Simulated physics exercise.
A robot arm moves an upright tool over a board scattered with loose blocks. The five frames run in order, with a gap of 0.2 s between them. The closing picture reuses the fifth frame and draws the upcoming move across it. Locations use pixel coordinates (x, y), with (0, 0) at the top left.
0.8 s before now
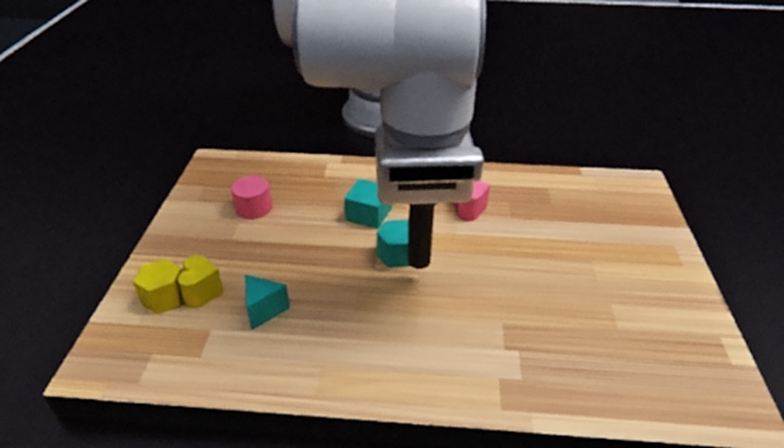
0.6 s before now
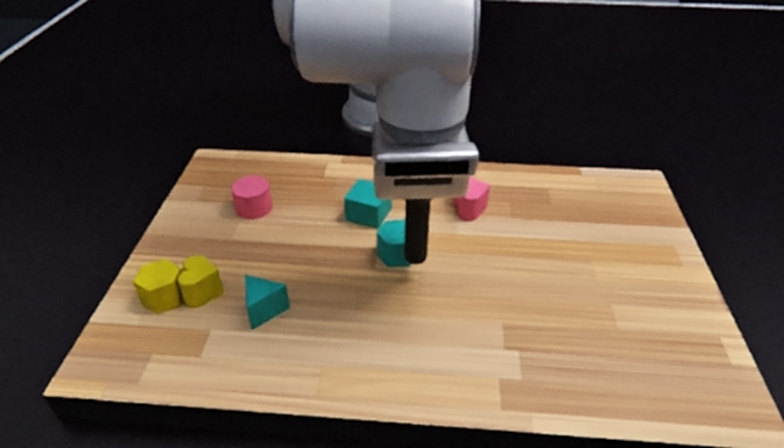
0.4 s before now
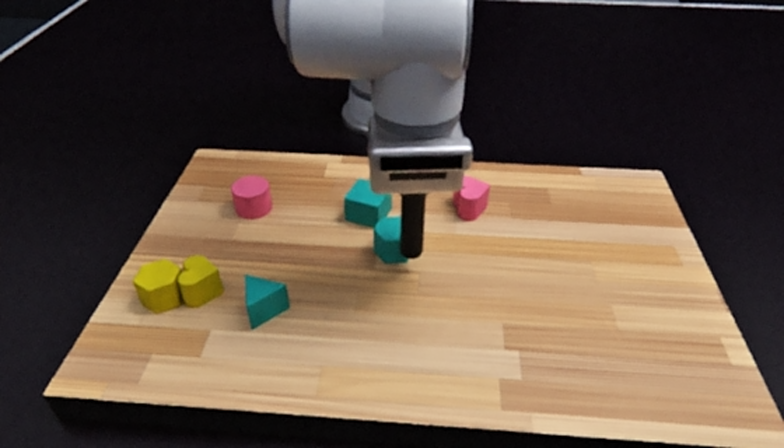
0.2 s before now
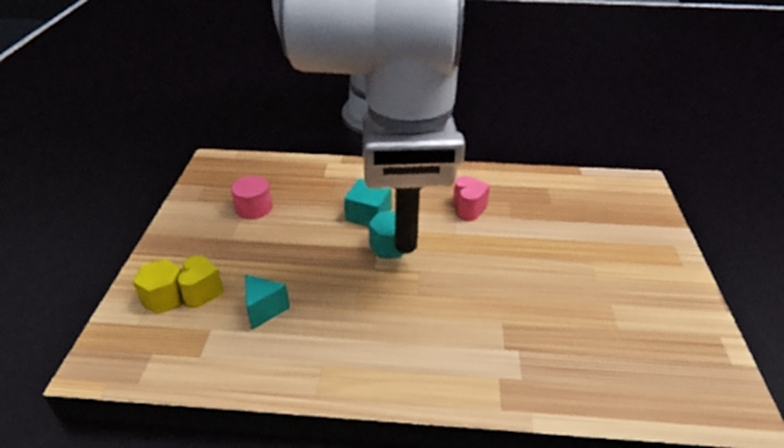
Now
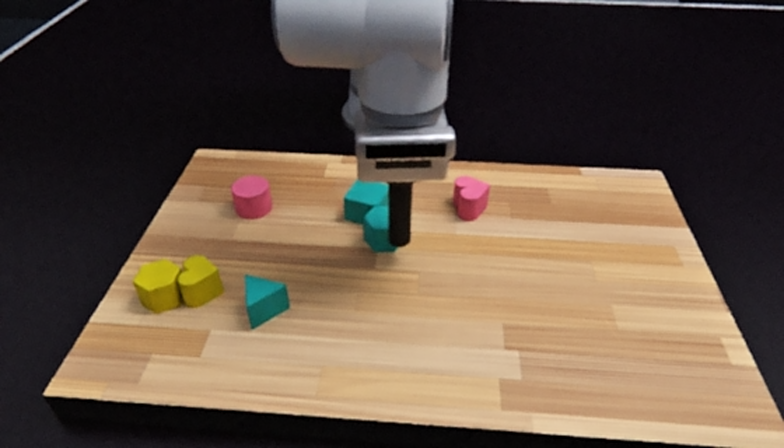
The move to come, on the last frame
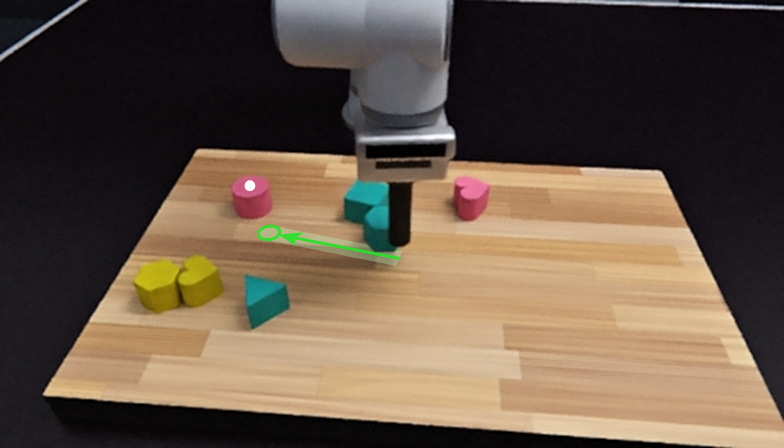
On a wooden board scattered with colourful blocks, a robot arm moved its upright black tool slightly left and away from the viewer, nudging a turquoise six-sided block closer to the turquoise four-sided one.
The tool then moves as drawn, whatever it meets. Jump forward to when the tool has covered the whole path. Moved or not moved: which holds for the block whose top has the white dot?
From what I can tell, it will keep its place.
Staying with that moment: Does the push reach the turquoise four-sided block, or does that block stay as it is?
Displaced.
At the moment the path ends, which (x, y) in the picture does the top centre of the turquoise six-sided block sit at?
It will likely be found at (366, 208).
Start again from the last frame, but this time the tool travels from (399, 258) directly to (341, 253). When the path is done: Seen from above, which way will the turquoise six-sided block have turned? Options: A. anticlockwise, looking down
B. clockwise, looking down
My answer is option B.
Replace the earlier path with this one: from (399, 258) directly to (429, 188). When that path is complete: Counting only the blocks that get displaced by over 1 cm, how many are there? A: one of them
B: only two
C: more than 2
The answer is B.
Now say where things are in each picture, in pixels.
Lower end of the tool (419, 263), tops of blocks, pink circle (250, 186), turquoise four-sided block (368, 191), turquoise six-sided block (398, 231), in the first frame.
Tool (416, 258), blocks as before, in the second frame.
Tool (411, 253), turquoise six-sided block (395, 228), in the third frame.
Tool (406, 248), turquoise six-sided block (390, 222), in the fourth frame.
Tool (399, 242), pink circle (250, 186), turquoise four-sided block (368, 191), turquoise six-sided block (384, 217), in the fifth frame.
The drawn path runs from (399, 258) to (269, 233); the dot is on the pink circle.
On the path given first. One third of the way, tool (353, 233); turquoise four-sided block (367, 185); turquoise six-sided block (366, 209), turned 65° clockwise.
Two thirds of the way, tool (309, 225); turquoise four-sided block (367, 185); turquoise six-sided block (366, 208), turned 65° clockwise.
At the end, tool (266, 216); pink circle not moved; turquoise four-sided block (367, 185); turquoise six-sided block (366, 208), turned 65° clockwise.
